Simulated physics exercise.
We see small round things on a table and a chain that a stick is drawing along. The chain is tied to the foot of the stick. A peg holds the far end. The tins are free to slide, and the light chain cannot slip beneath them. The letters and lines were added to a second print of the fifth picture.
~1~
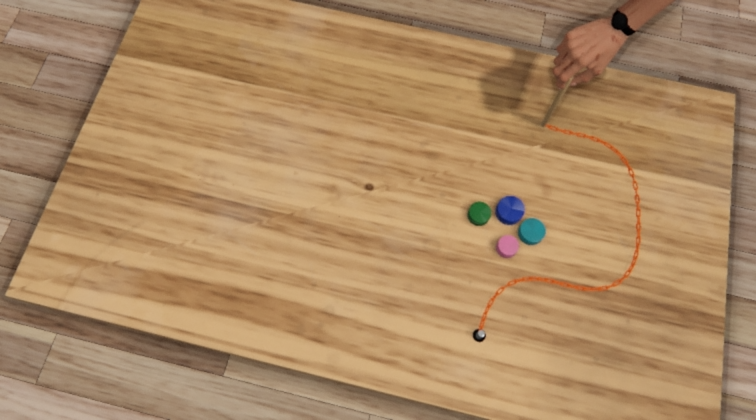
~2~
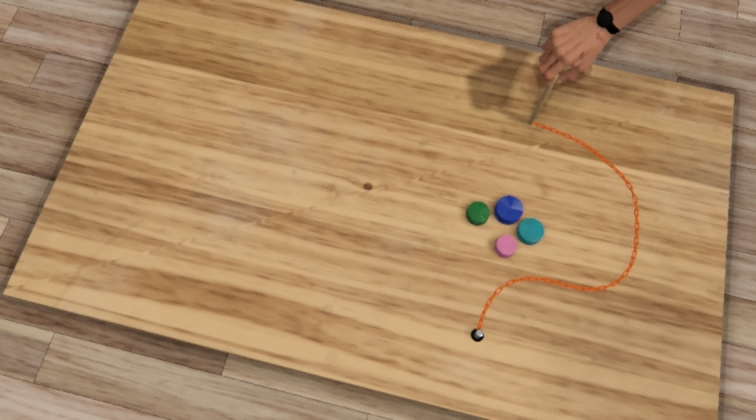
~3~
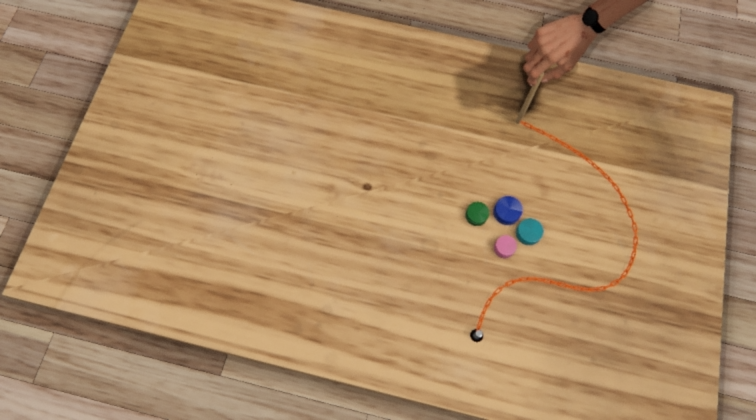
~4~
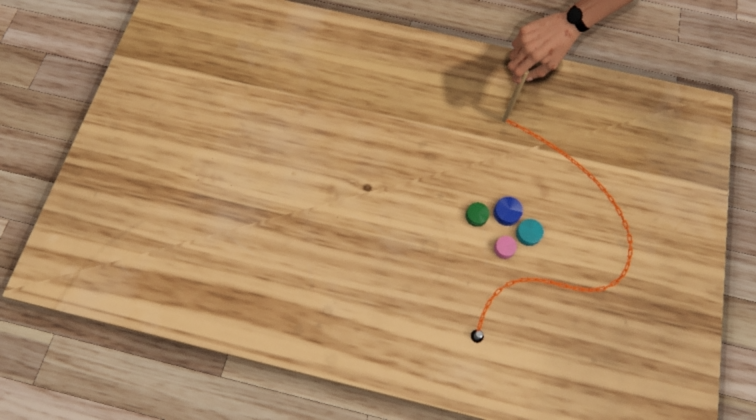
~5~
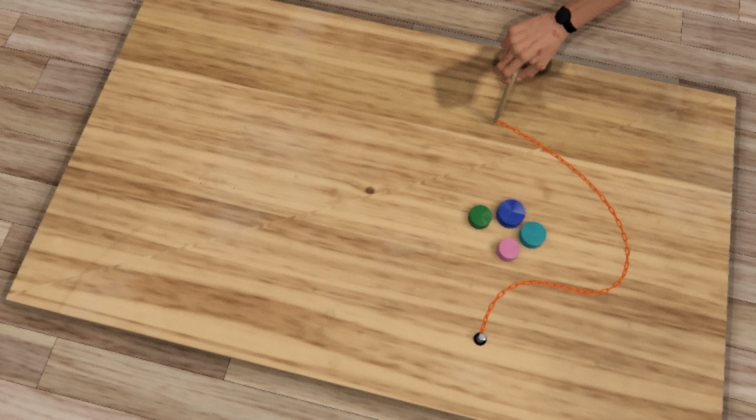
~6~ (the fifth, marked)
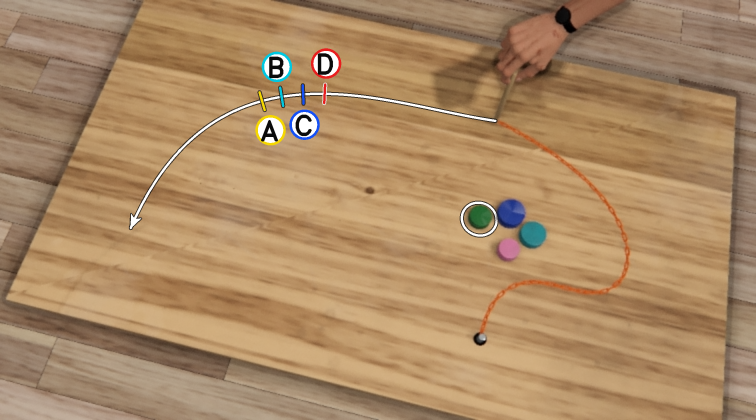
A hand wearing a dark wristband moved a stick slowly left across a wooden table, drawing an orange chain's end along with it, while the four small colored tins stayed put.
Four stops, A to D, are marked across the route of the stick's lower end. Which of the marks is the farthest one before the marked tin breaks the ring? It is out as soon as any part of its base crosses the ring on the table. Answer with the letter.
It can go as far as C.
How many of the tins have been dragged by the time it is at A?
Four.
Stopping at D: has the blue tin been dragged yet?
By then, no.
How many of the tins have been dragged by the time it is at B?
Four.
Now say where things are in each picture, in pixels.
Peg (480, 335); pink tin (507, 247); turquoise tin (532, 232), in the first picture.
Turquoise tin (530, 232); blue tin (509, 210), in the second picture.
Green tin (477, 214); peg (478, 335), in the third picture.
Pink tin (505, 248); turquoise tin (530, 232), in the fourth picture.
Blue tin (511, 214); green tin (480, 217); peg (481, 338), in the fifth picture.
On the marked copy, A at (262, 101); B at (282, 97); C at (303, 94); D at (325, 94); the ring at (479, 219); the route from (495, 121) via (285, 96) to (131, 228).
Following C. Soon after the start, foot of the stick (428, 108); green tin (480, 217).
Later, foot of the stick (361, 97); green tin (480, 217).
In the end, foot of the stick (303, 95); pink tin (503, 255); turquoise tin (514, 237); blue tin (502, 213); green tin (478, 217); the green tin is still in its ring.
As for the rest, A drags the ringed tin to (451, 222); B drags the ringed tin to (465, 219); D is safe but short.
